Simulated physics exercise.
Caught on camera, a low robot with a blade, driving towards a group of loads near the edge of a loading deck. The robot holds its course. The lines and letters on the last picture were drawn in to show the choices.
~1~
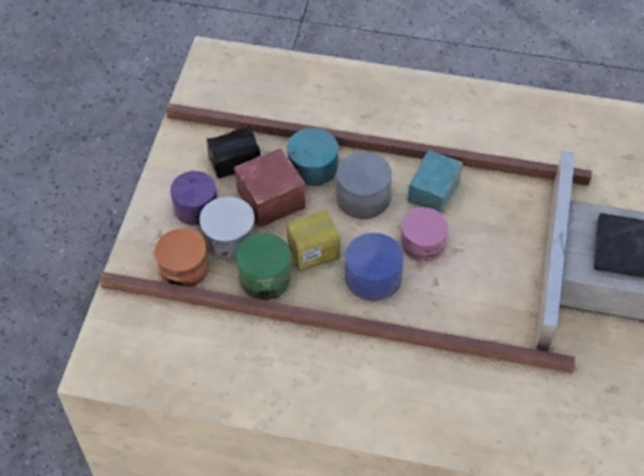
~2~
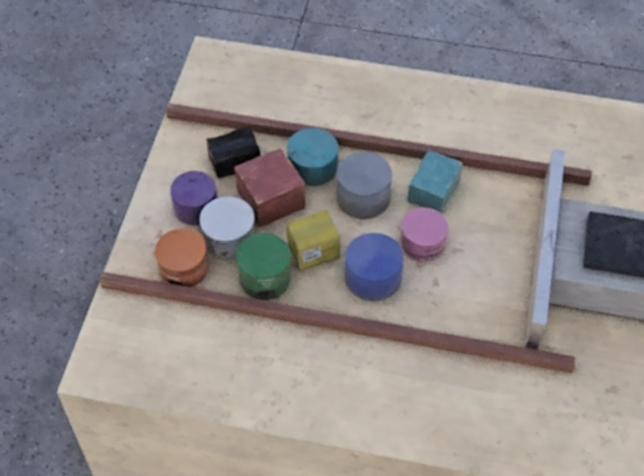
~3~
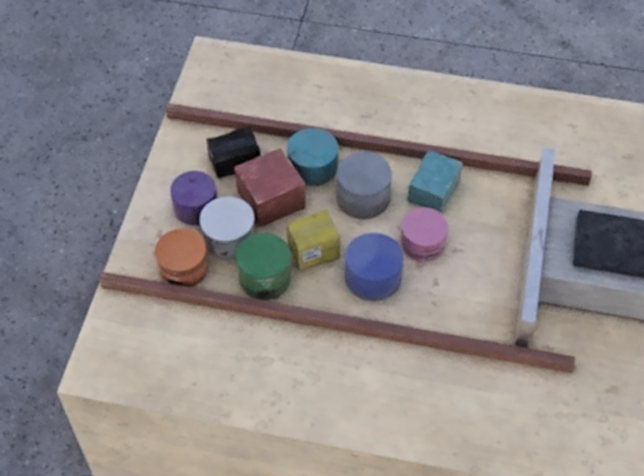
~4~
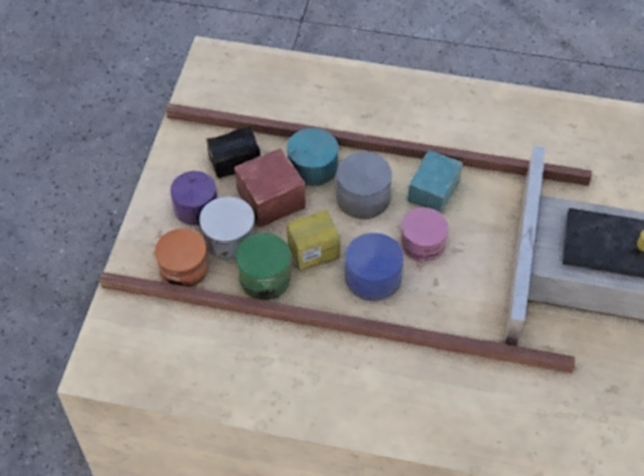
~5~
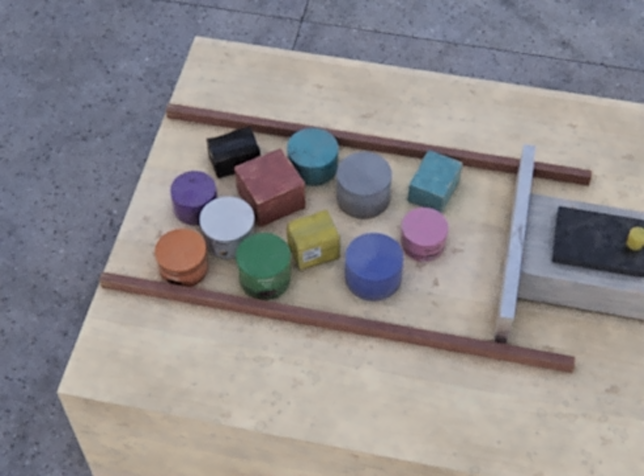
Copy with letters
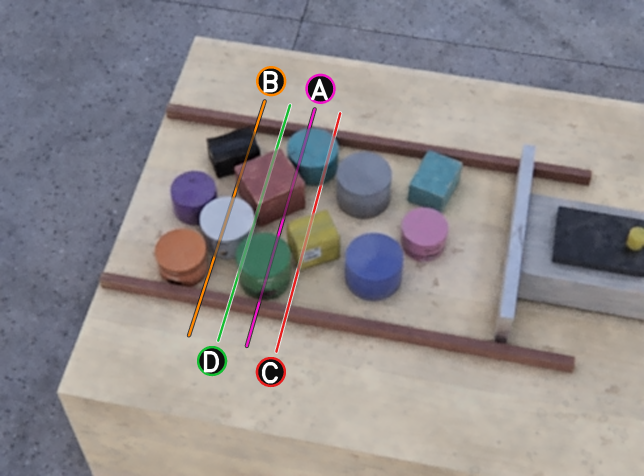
The footage shows colourful round and square blocks sitting motionless between two brown rails on a pale wooden surface, while a grey device with a wide upright blade moves slowly and steadily left towards them, without touching any.
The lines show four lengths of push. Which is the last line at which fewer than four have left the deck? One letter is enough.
No fourth one falls up to D.
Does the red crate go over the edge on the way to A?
No.
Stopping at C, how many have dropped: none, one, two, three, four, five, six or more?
By then, none.
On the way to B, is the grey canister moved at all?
By then, yes.
On the marked copy, A at (283, 219); B at (230, 209); C at (311, 223); D at (257, 214).
Following D. Soon after the start, robot (496, 223); turquoise crate (406, 179); grey canister (357, 185).
Later, robot (401, 207); purple canister (160, 179); orange pail (139, 255).
In the end, robot (331, 195); white pail over the edge; purple canister over the edge; two fallen.
As for the rest, A is within the limit but short; B drops five; C is within the limit but short.
